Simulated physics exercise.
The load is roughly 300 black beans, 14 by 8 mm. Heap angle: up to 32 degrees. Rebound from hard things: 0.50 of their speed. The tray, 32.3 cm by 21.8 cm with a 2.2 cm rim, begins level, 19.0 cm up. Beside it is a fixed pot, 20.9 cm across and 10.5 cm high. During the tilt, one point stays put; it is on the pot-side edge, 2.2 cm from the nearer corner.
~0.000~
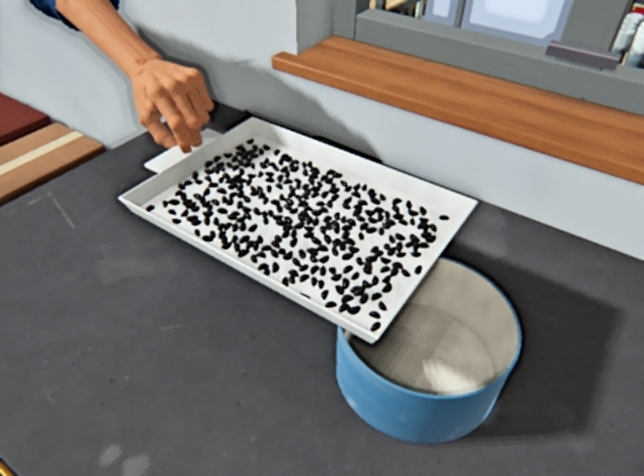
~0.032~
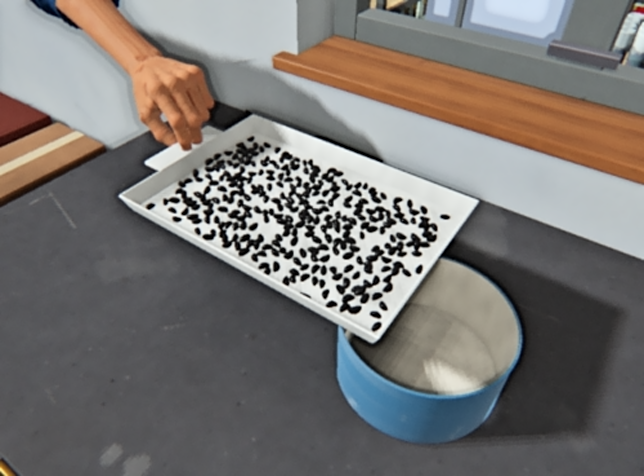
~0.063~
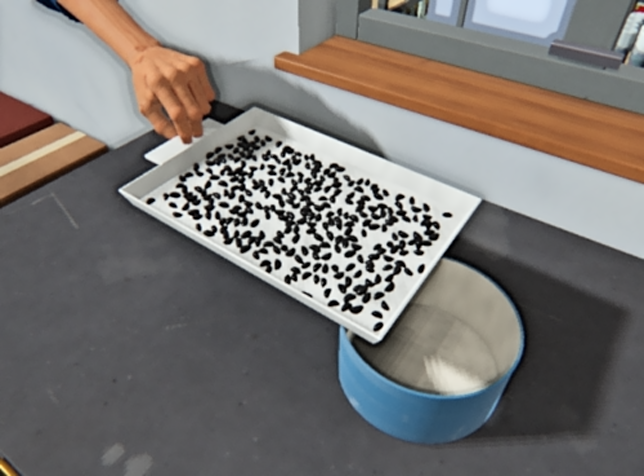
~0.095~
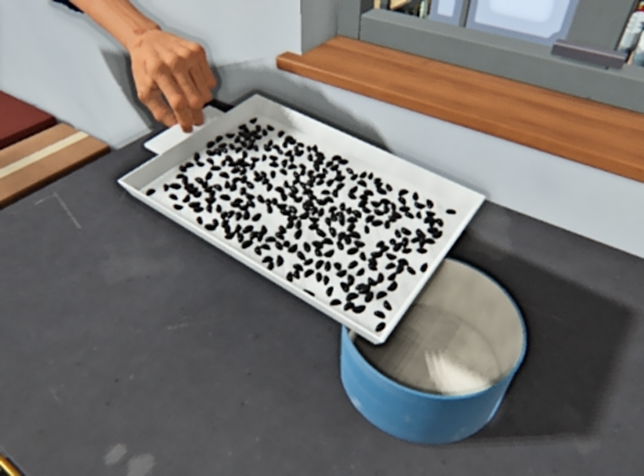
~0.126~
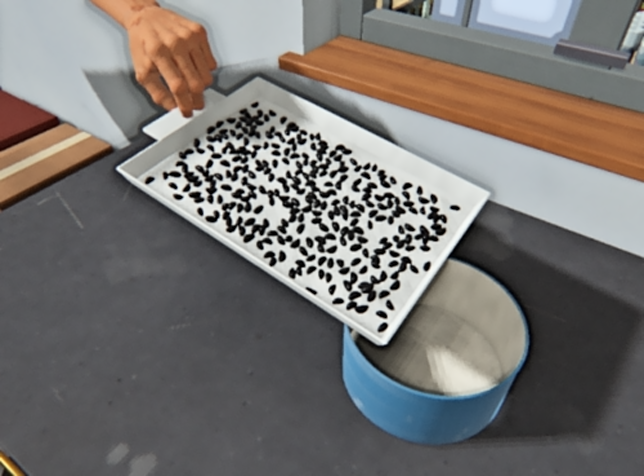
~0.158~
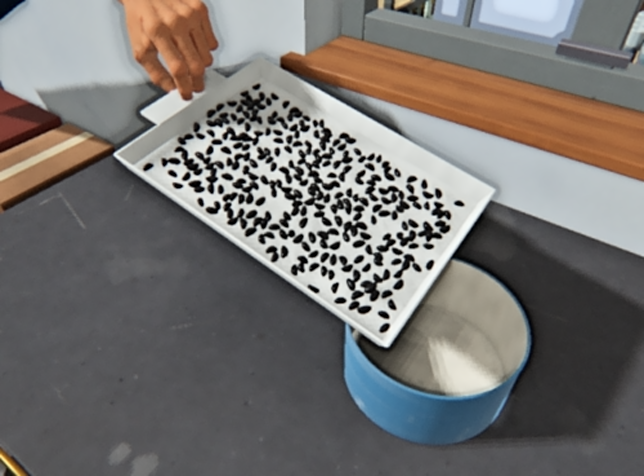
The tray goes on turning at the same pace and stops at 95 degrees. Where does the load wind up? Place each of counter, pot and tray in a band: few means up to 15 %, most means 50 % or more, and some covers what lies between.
Counter: Most; pot: Few; left on the tray: Few.
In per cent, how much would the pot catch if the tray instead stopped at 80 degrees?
0 per cent.
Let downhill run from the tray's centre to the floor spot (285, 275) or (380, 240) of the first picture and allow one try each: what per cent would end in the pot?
I'd put it at roughly 0 per cent for the first tilt and roughly 75 per cent for the second.
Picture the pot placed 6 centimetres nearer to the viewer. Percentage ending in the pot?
It would come to roughly 35 percent.
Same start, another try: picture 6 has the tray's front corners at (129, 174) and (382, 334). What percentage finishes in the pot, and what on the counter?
Final per cent - pot 0, counter 100.
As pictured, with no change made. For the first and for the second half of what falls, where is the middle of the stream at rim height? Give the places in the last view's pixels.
I'd mark about (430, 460) for the first half and about (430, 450) for the second.
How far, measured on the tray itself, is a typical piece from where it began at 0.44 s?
Displacement on the tray: Roughly 5 cm.
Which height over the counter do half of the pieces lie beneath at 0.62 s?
Roughly 22 centimetres, more or less.
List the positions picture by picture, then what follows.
Tray tilt 0 degrees, front corners at (129, 197) and (374, 327); middle of the pieces at (294, 211); pot at (427, 316), in the first frame.
Tray tilt 1 degrees, front corners at (130, 195) and (375, 328); middle of the pieces at (295, 210), in the second frame.
Tray tilt 2 degrees, front corners at (130, 189) and (377, 328); middle of the pieces at (297, 206), in the third frame.
Tray tilt 5 degrees, front corners at (129, 180) and (379, 330), lowest corner right front; middle of the pieces at (299, 200), in the fourth frame.
Tray tilt 10 degrees, front corners at (128, 168) and (382, 332), lowest corner right front; middle of the pieces at (302, 192), in the fifth frame.
Tray tilt 14 degrees, front corners at (126, 154) and (385, 334), lowest corner right front; middle of the pieces at (304, 183); pot at (436, 316). The tray's pace is about 145 degrees a second, in the sixth frame.
Then, at 0.44 s, tilt 55 degrees; the tray holds 100 %, the pot 0 %.
After 0.62 s, tilt 81 degrees; the tray holds 75 %, the pot 0 %.
After 0.93 s, tilt 95 degrees; the tray holds 0 %, the pot 0 %.
At rest (2.2 s), counter 100 %, pot 0 %, tray 0 %.
